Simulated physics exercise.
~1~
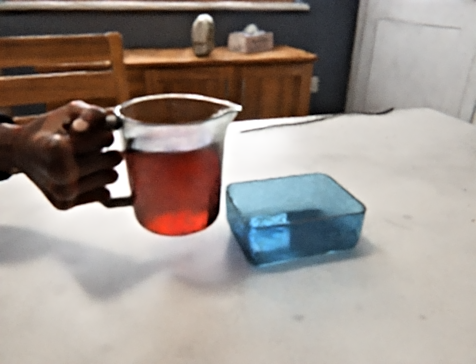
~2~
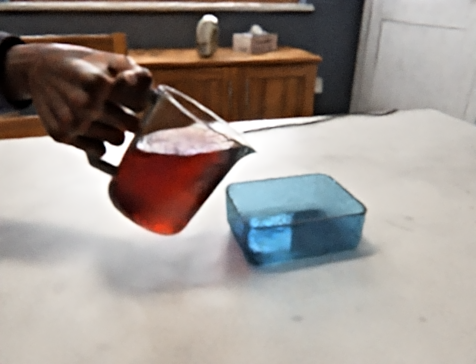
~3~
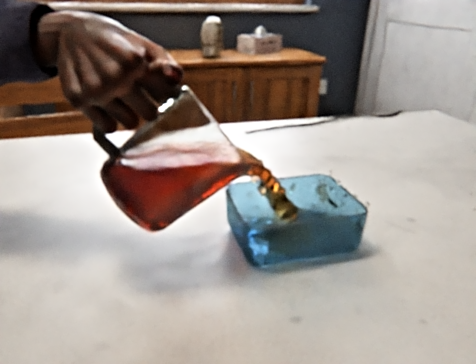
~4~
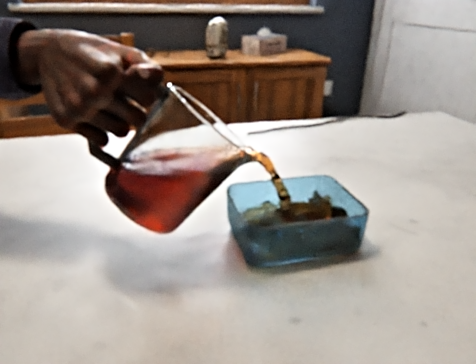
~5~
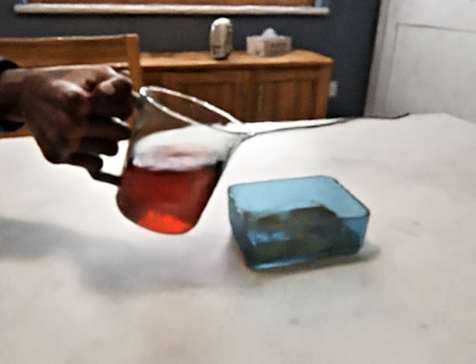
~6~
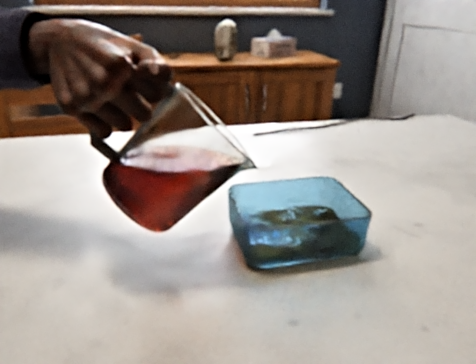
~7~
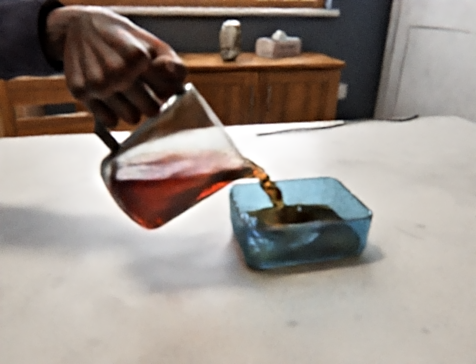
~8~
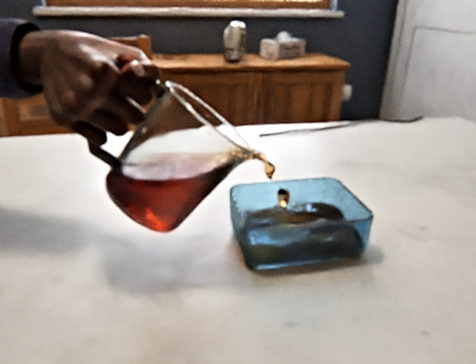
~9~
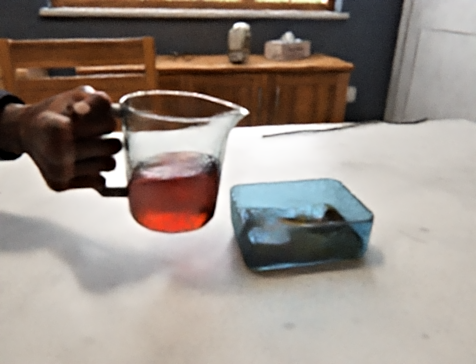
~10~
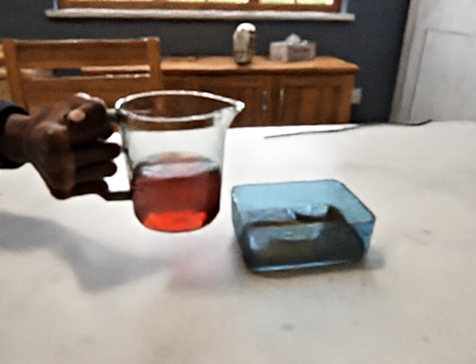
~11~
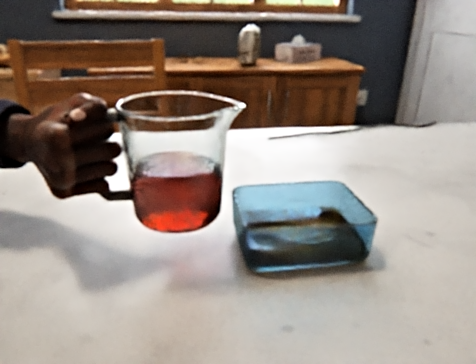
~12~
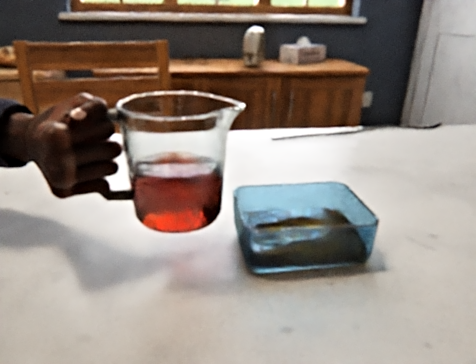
A hand tilting a glass pitcher of red tea, pouring into a blue box, easing back, pouring again, then holding it level.
